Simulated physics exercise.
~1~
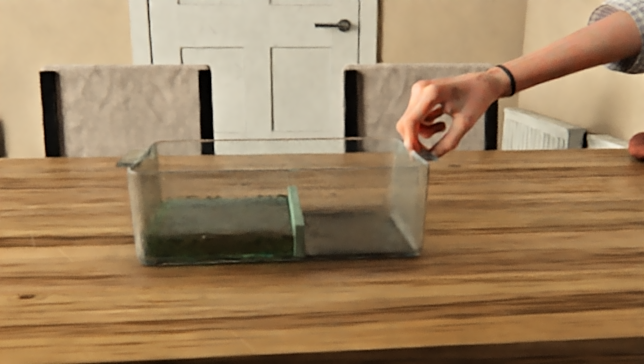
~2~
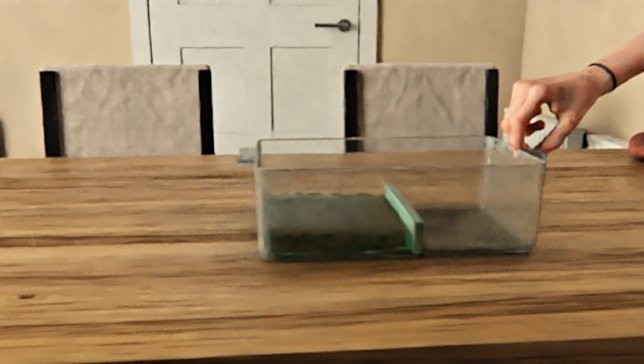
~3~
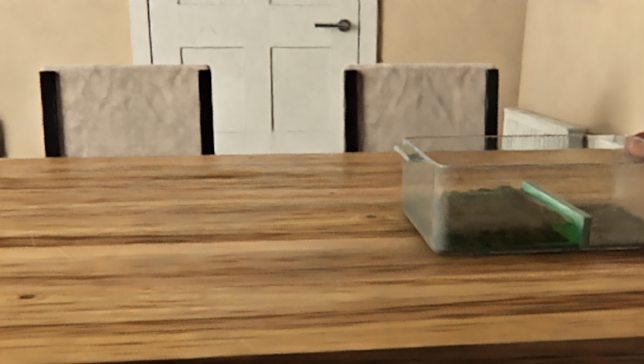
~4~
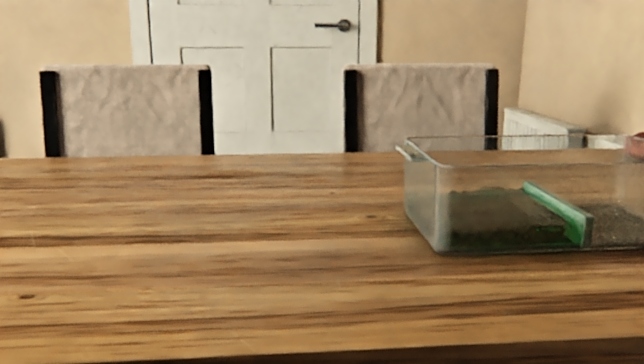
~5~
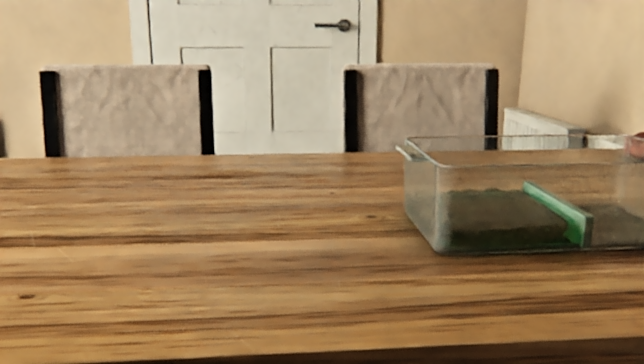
A clear oblong tub sits on a striped wooden table, seen from the front and slightly above, with two pale fabric chairs, a white door and a radiator behind. A green-edged divider splits it, with a dark green layer in the left part and a greyish floor in the right, dry part. A hand with a dark wristband reaches in from the right, grips the tub's right end and pulls it rightward across the table. The tub stops at the right edge of the view, partly cut off. It then stays still, its divider upright, with nothing spilled on the wood.
